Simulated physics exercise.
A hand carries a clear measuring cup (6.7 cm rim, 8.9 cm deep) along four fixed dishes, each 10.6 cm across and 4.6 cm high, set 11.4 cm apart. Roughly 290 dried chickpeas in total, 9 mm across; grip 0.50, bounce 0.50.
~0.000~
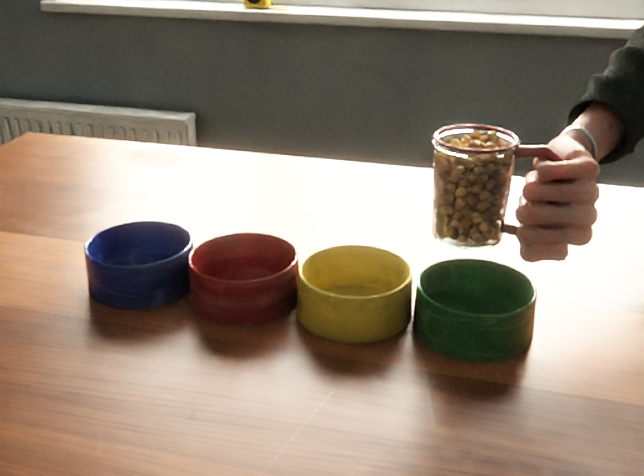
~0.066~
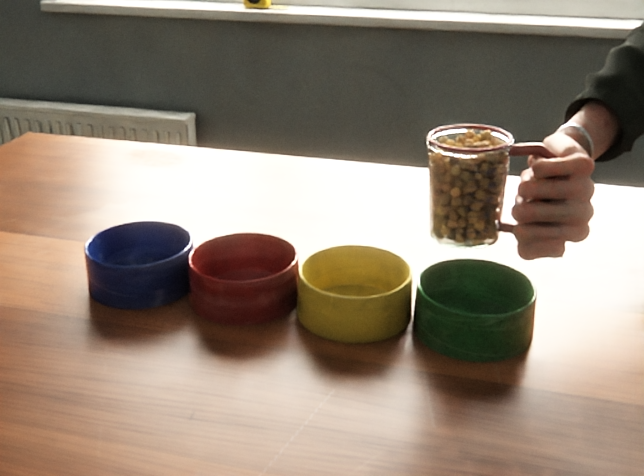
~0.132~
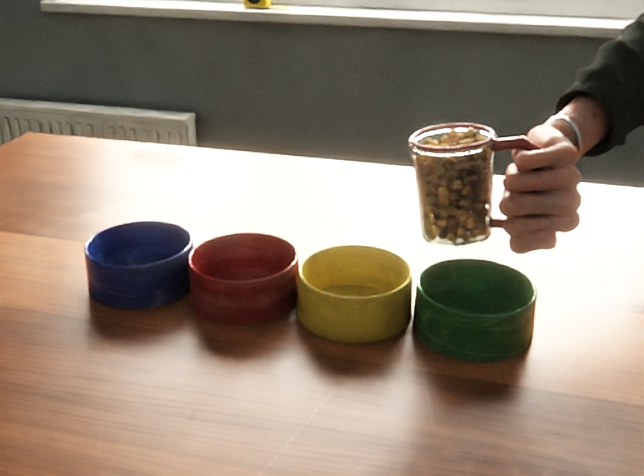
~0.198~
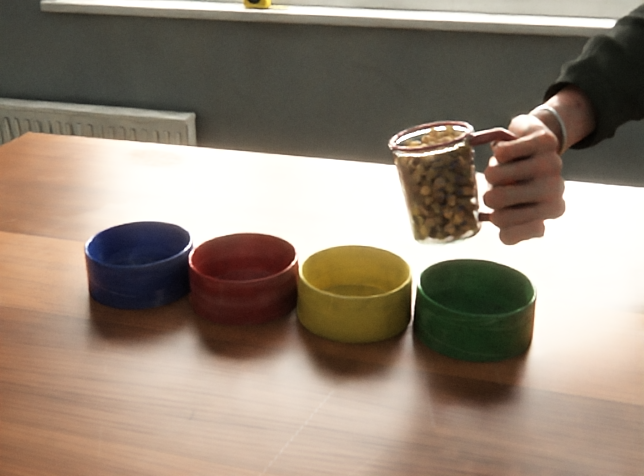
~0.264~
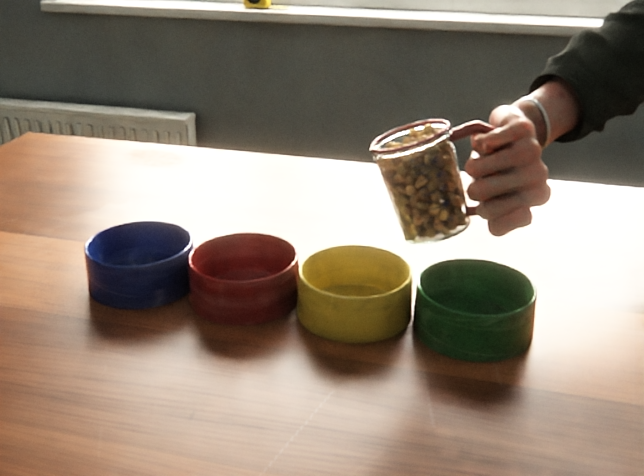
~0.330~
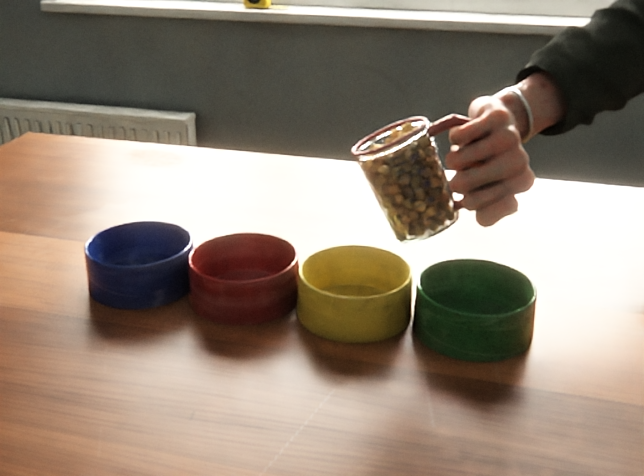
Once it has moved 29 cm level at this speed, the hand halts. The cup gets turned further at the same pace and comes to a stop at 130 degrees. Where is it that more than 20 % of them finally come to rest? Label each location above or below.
Labels - red: Below, blue: Above, green: Below, yellow: Below, counter: Below.
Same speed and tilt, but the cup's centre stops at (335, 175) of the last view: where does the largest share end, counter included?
The winner: Red.
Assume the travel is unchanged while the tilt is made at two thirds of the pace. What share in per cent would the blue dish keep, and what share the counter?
Shares - blue: 100, counter: 0.
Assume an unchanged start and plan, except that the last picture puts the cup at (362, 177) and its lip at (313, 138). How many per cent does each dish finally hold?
It'd finish with red at 0, blue at 100, green at 0 and yellow at 0.
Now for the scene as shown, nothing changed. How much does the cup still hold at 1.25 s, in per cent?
Roughly 75 %.
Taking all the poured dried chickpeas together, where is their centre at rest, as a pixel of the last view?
Resting centre estimate: Around (132, 265).
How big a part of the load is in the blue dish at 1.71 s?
It works out to some 95 per cent.
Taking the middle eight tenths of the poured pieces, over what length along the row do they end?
Length: Approx. 7 cm.
After 0.88 s, tilt 77 degrees; cup holds 100 %.
Then, at 1.25 s, tilt 112 degrees; cup holds 75 %, red 5 %, blue 15 %.
Then, at 1.71 s, tilt 130 degrees; cup holds 0 %, red 5 %, blue 95 %.
By 2.2 s all is still; red 5 %, blue 95 %, green 0 %, yellow 0 %, counter 5 %.
